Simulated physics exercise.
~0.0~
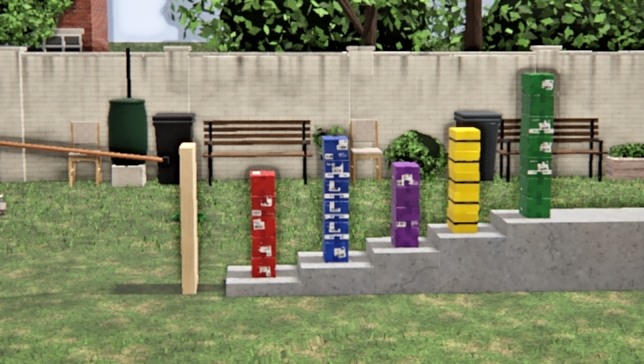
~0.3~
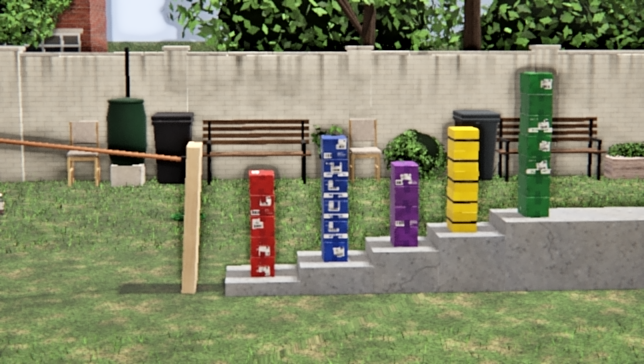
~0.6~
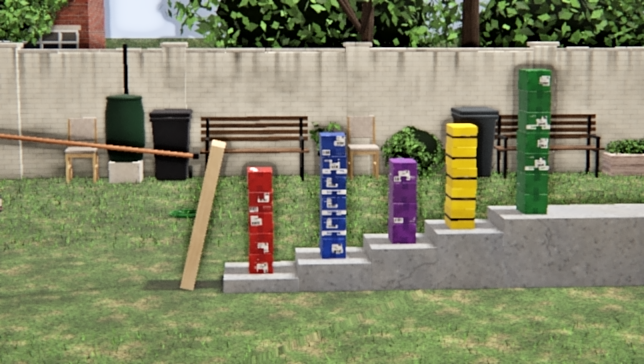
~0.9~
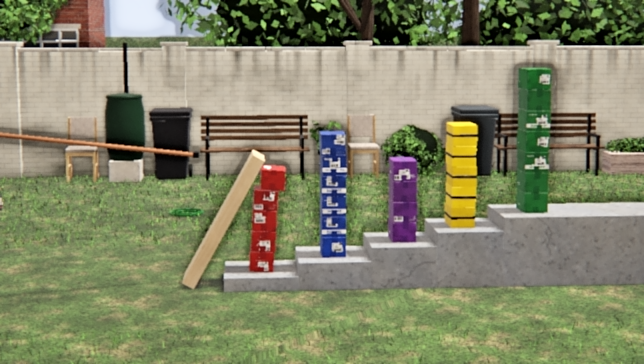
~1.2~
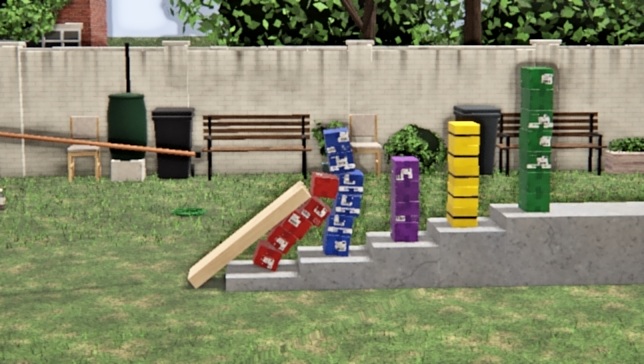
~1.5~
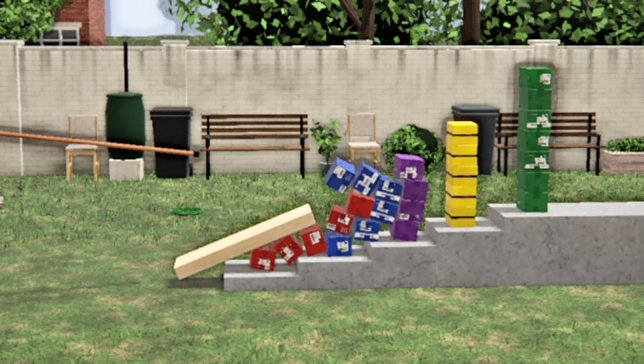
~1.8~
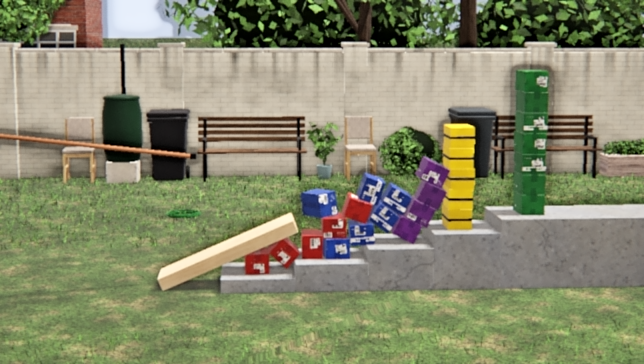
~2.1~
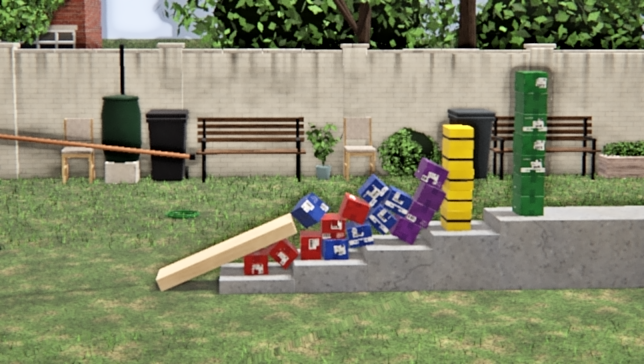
A pushed board topples the red and blue stacks, leaving purple leaning against standing yellow.
